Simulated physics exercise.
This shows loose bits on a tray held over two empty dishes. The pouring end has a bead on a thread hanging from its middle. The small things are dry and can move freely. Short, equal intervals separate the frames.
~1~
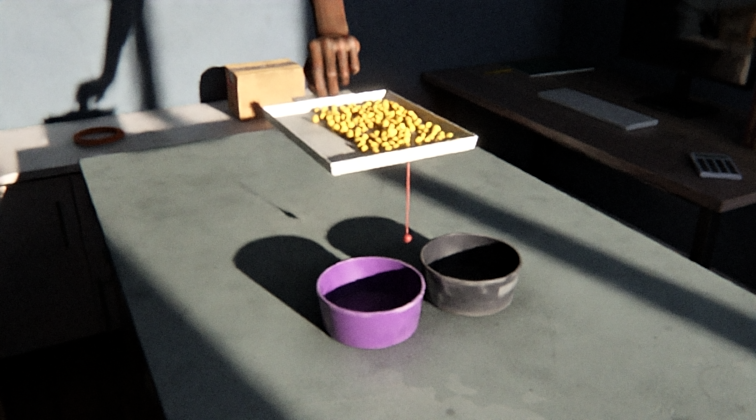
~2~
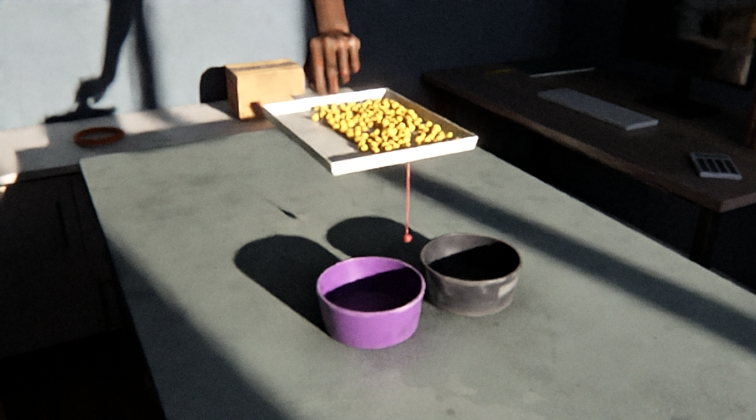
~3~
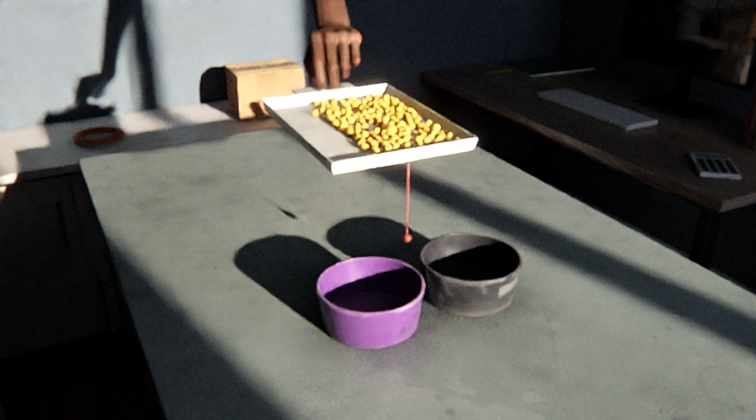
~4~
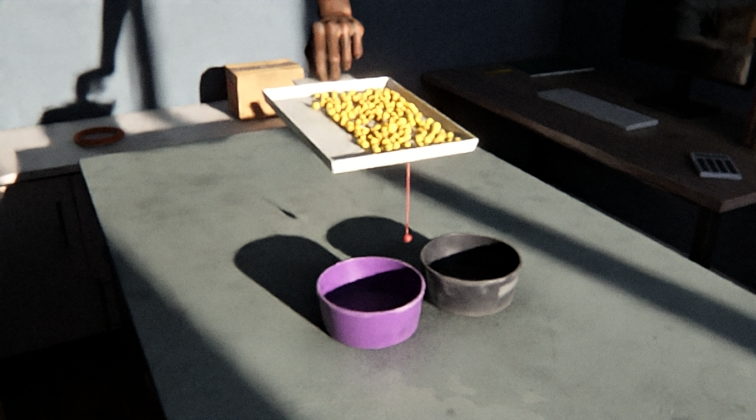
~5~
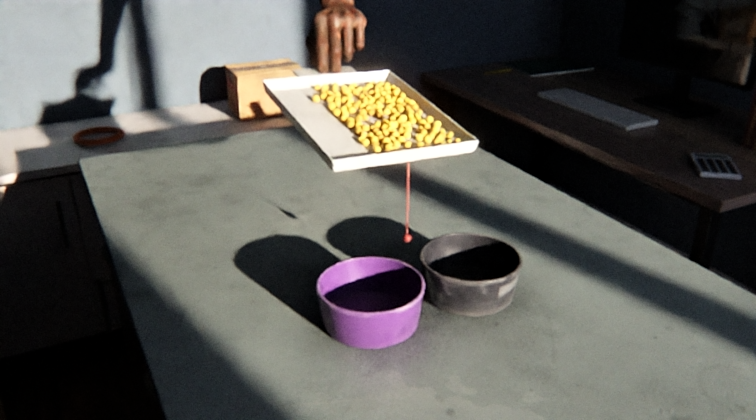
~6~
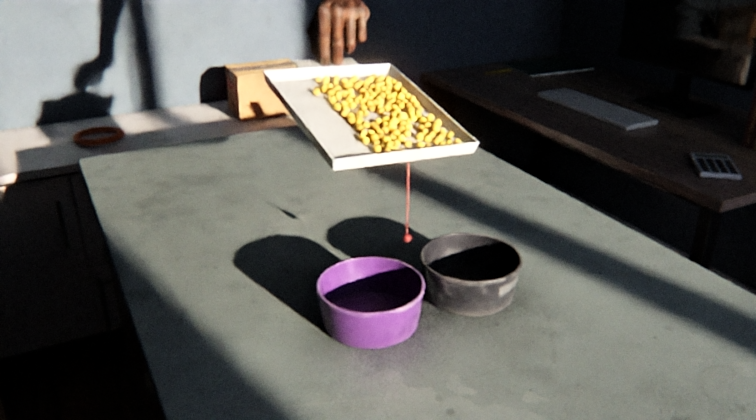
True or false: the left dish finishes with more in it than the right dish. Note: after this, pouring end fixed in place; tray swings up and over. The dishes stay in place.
False; the right dish has more.
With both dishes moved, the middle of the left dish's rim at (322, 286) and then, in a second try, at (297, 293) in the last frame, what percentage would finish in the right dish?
Roughly 50% on the first try and 20% on the second.
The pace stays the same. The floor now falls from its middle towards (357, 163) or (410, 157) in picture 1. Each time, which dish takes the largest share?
The first tilt favours the dish to the left, the second the dish to the right.
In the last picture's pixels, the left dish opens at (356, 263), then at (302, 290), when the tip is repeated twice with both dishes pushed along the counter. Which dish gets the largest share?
The rightmost dish, then the rightmost dish.
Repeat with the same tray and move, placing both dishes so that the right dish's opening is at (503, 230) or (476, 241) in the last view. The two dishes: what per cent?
Near 80 and 90 percent respectively.
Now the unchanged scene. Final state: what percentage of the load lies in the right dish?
Around 80 per cent.
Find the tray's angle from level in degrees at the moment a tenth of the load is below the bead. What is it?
The tilt then is about 105°.
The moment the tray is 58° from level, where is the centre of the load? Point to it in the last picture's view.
Near the pixel (431, 119).
Shortly afterwards, tray tipped steeply; all but a few on the tray; only a few in the right dish.
Next, tray tipped right over; all but a few on the tray; only a few in the right dish; only a few outside both.
Some moments later, tray tipped past a quarter turn; only a few in the left dish; the bulk in the right dish; near a quarter outside both.
In the end, tray tipped past a quarter turn; only a few in the left dish; the bulk in the right dish; near a quarter outside both.
